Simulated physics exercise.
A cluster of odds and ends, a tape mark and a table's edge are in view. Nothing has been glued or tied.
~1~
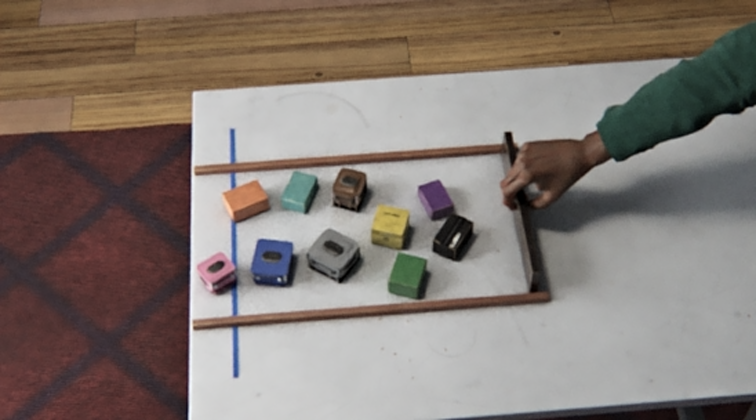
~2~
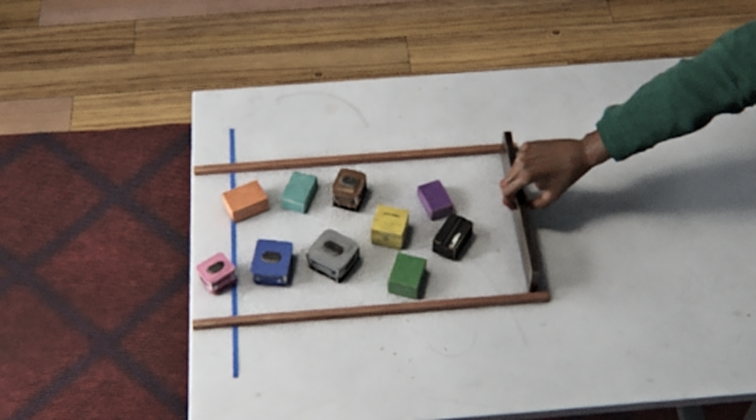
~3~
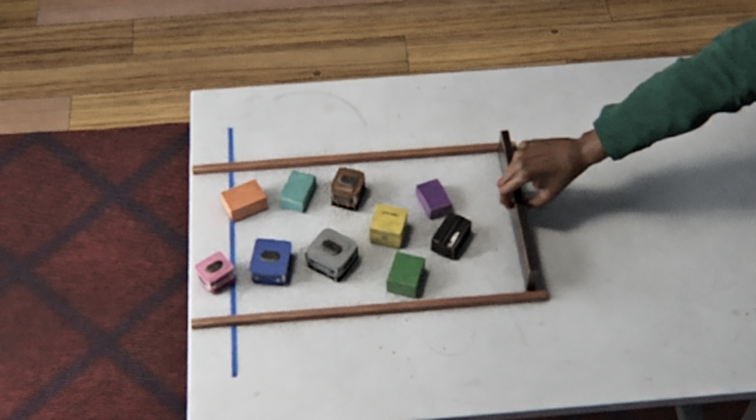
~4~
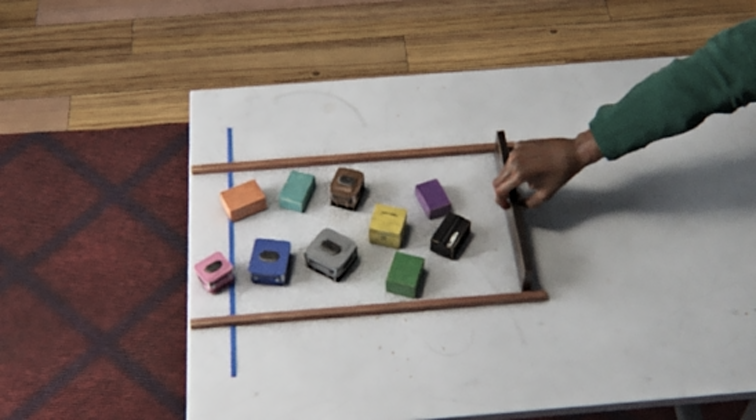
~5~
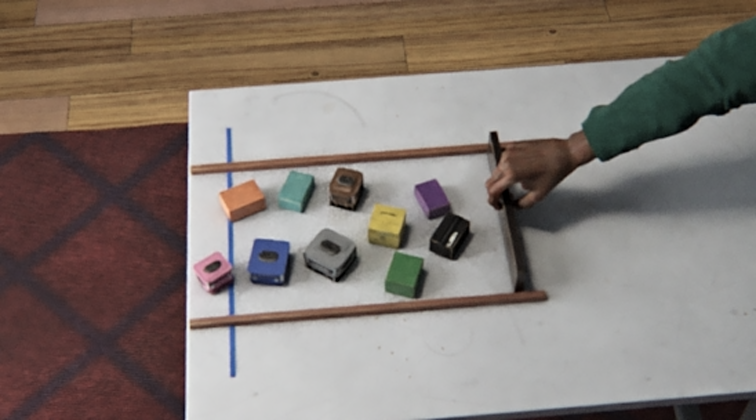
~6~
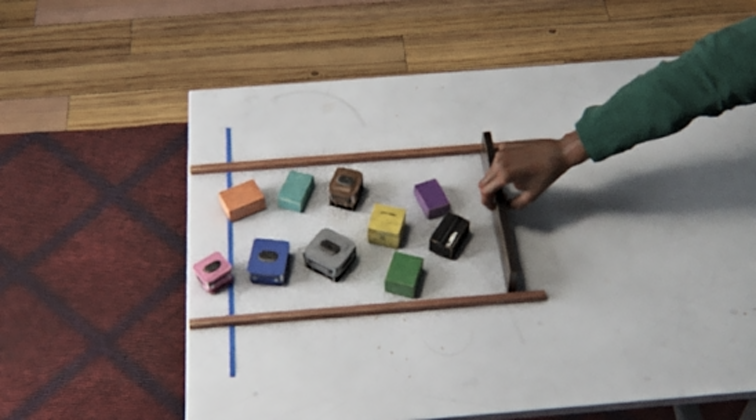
A hand slides a dark board slightly left between two rails toward scattered colourful blocks.
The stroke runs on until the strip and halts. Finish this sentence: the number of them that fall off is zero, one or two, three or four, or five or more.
The number of them that fall off is five or more.
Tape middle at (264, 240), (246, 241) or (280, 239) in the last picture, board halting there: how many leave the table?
Tallies in the order asked: 3, 4, 2.
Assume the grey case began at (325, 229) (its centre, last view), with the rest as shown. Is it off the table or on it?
From there it tumbles off.
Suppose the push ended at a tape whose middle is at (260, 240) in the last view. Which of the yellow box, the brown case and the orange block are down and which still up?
The yellow box is kept; the brown case holds on; the orange block comes down.
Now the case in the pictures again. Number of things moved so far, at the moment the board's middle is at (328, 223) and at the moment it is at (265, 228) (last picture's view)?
The first number is 10, the next one 10.
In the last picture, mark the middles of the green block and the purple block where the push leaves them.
First (215, 293), then (217, 213).
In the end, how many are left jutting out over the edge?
2.
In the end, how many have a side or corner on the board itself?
3 of them.
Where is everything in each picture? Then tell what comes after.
In the first picture, pink case (217, 274); orange block (246, 201); blue case (273, 263); board (520, 210); tape (234, 243).
In the second picture, orange block (246, 201); black box (453, 237).
In the third picture, blue case (271, 262); grey case (332, 254).
In the fourth picture, pink case (215, 273); board (512, 209).
In the fifth picture, orange block (242, 201); brown case (346, 189).
In the sixth picture, pink case (213, 273); orange block (242, 201); blue case (269, 262); board (499, 210); tape (230, 242).
Early on, none off yet; pink case at rest near (213, 273); orange block at rest near (242, 201); blue case at rest near (269, 262).
A while later, none off yet; pink case travelled about its own width near (187, 272); orange block travelled about its own width near (213, 202); blue case travelled about its own width near (227, 266).
Finally, the number that fall off is five or more; lost, grey case, turquoise block, blue case, orange block and pink case.
